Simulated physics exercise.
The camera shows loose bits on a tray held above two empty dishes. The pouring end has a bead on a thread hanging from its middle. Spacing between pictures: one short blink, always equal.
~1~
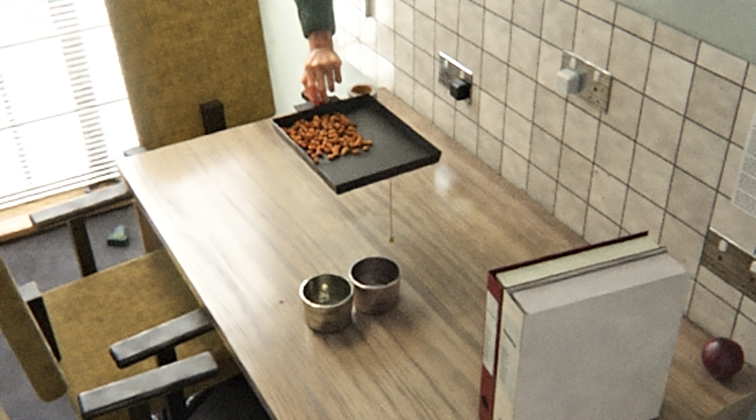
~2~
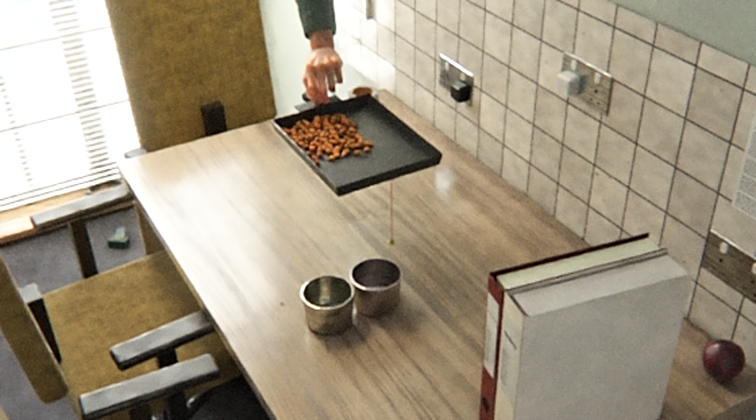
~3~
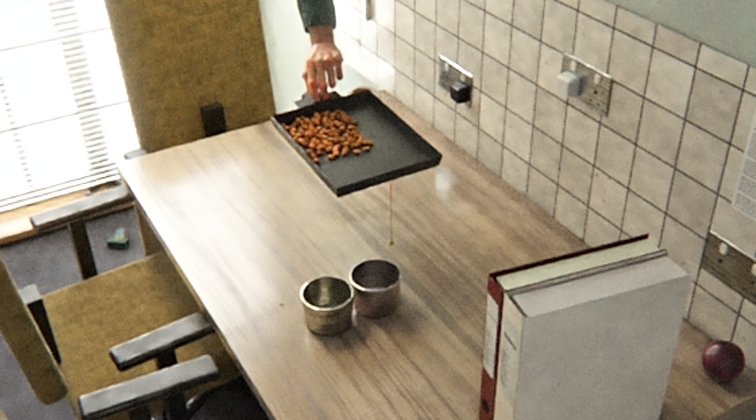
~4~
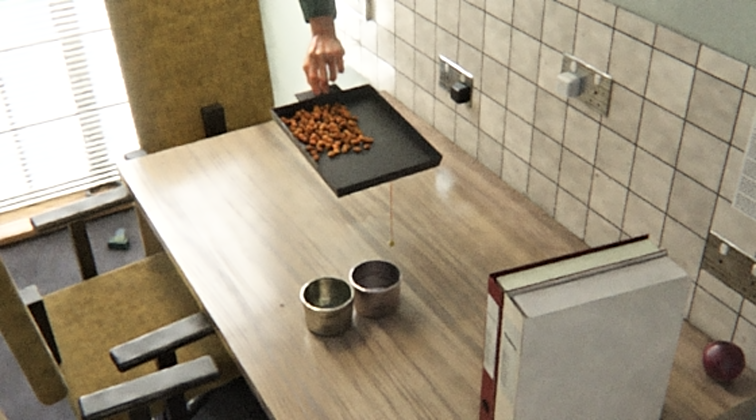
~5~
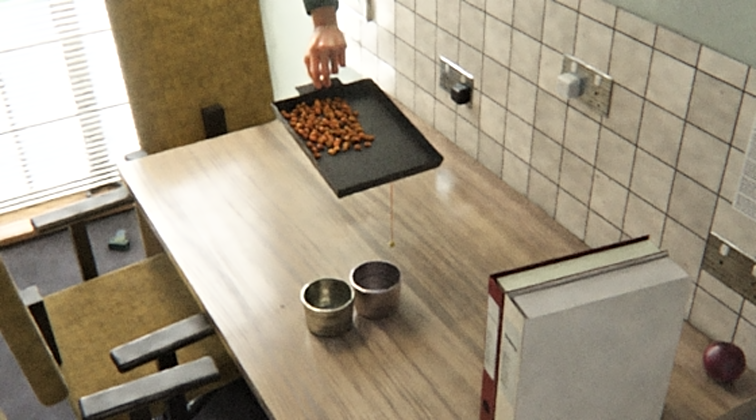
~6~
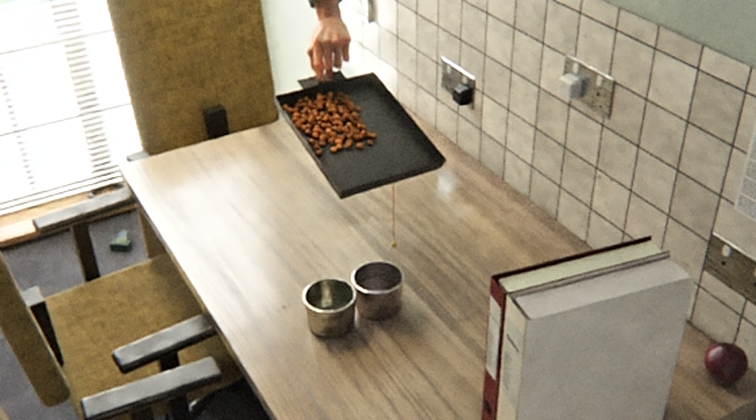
At the start, a hand holds a dark tray with a pile of brown bits level above a wooden table, near two empty metal dishes, a bead hanging on a thread beneath it. Then the hand slowly tilts the tray slightly toward the dishes, while the bits stay bunched near the hand.
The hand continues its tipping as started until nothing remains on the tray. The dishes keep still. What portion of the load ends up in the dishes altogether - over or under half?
Most is lost.
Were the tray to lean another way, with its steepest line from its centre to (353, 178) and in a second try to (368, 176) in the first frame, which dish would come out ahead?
Result of try 1 is the right side, of try 2 the right side.
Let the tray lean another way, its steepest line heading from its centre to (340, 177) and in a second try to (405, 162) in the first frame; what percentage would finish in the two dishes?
For the first aim it is 10 in a hundred, for the second 0 in a hundred.
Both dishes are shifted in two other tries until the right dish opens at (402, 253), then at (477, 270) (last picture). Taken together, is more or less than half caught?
Short of half, then Short of half.
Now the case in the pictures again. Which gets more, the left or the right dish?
It's the right of the two that is fuller.
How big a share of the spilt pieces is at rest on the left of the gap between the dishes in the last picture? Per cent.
Near 0 in a hundred.
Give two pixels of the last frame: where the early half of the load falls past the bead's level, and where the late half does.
I'd say around (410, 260) at first, then around (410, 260).
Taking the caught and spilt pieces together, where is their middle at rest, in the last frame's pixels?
(417, 297).
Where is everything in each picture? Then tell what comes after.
Corners of the pouring end near (337, 184) and (439, 151), level; middle of the load near (328, 134), bits of cat kibble; left dish near (340, 316); right dish near (388, 297); bead on its thread near (391, 240), in the first frame.
Corners of the pouring end near (338, 185) and (440, 153), level; middle of the load near (328, 135), in the second frame.
Corners of the pouring end near (338, 187) and (440, 154), tipped barely, level across its low end; middle of the load near (328, 132), in the third frame.
Corners of the pouring end near (338, 187) and (440, 156), tipped a little, level across its low end; middle of the load near (328, 128), in the fourth frame.
Corners of the pouring end near (339, 188) and (441, 157), tipped a little, level across its low end; middle of the load near (329, 123), in the fifth frame.
Corners of the pouring end near (341, 190) and (443, 159), tipped a little, level across its low end; middle of the load near (331, 119); left dish near (342, 321); right dish near (391, 302), in the sixth frame.
Shortly afterwards, tray tipped steeply; the bulk on the tray; a little in the air.
Next, tray tipped right over; near two thirds on the tray; a little in the right dish; a little outside both; a little in the air.
Some moments later, tray tipped past a quarter turn; near a third in the right dish; near two thirds outside both.
In the end, tray tipped past a quarter turn; none at all in the left dish; near a third in the right dish; near two thirds outside both.
